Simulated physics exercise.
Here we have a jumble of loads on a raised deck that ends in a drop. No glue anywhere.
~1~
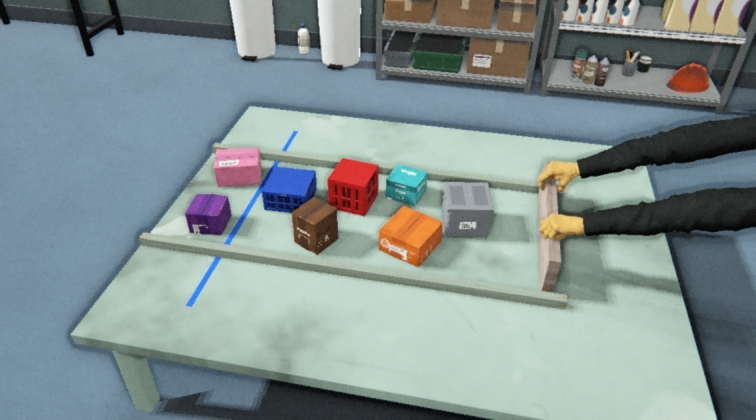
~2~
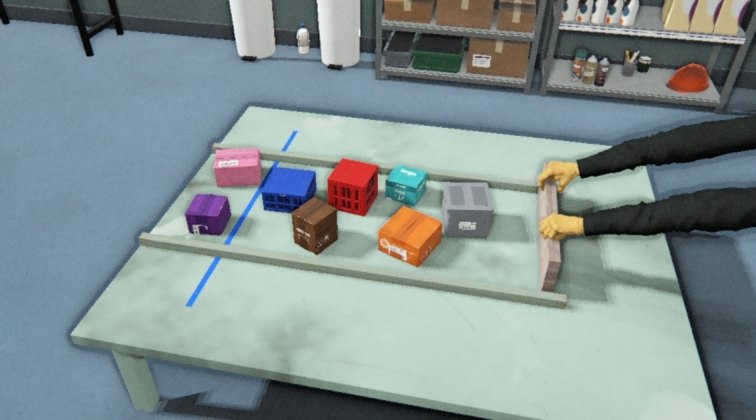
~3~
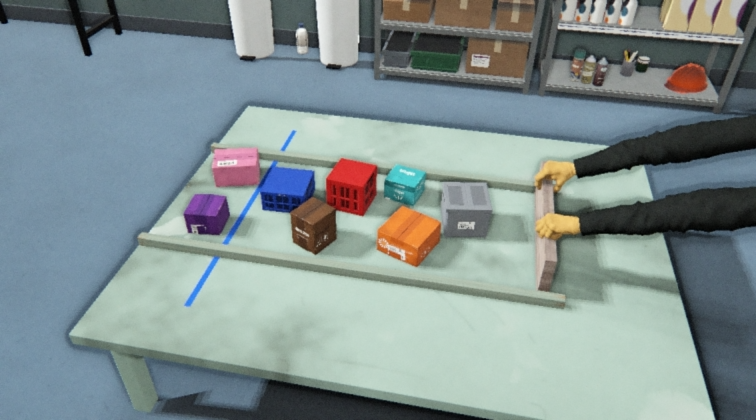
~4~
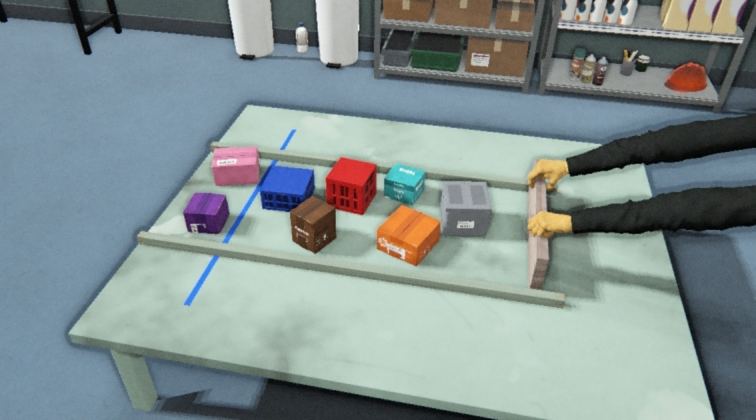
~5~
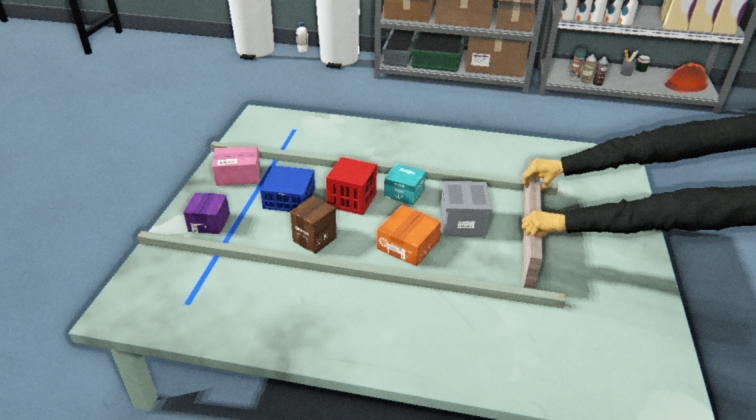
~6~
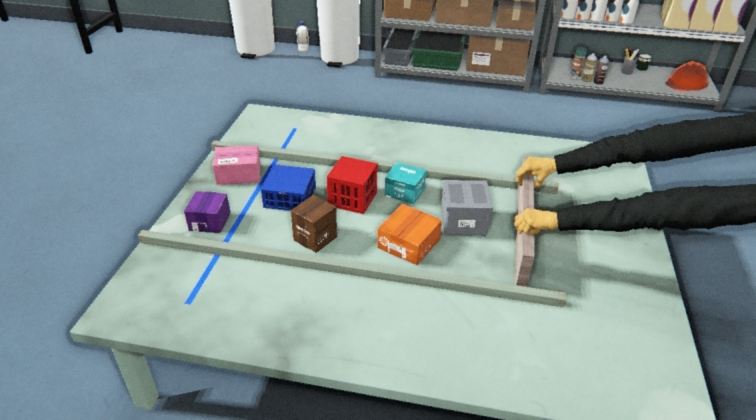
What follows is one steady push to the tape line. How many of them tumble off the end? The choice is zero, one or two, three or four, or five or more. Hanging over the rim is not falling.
As it turns out, the number that fall off is three or four.
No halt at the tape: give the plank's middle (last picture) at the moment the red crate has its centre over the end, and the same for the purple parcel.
Near (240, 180) and (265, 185).
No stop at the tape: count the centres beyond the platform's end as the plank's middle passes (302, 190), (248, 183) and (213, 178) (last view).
It would be 1, 3 and 5.
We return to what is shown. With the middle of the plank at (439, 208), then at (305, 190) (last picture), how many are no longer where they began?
At the one place 3, at the other 8.
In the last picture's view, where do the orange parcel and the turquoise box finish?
First (214, 211), then (257, 157).
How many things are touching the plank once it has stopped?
The number is 3.
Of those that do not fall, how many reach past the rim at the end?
It comes to 1.
Soon after, none off yet; pink box at rest near (237, 165); purple parcel at rest near (208, 212); blue crate at rest near (289, 188).
After that, none off yet; pink box displaced about its own width near (216, 159); purple parcel at rest near (208, 212); blue crate displaced about its own width near (244, 182).
In the end, the number that fall off is three or four; gone, blue crate, purple parcel and pink box.
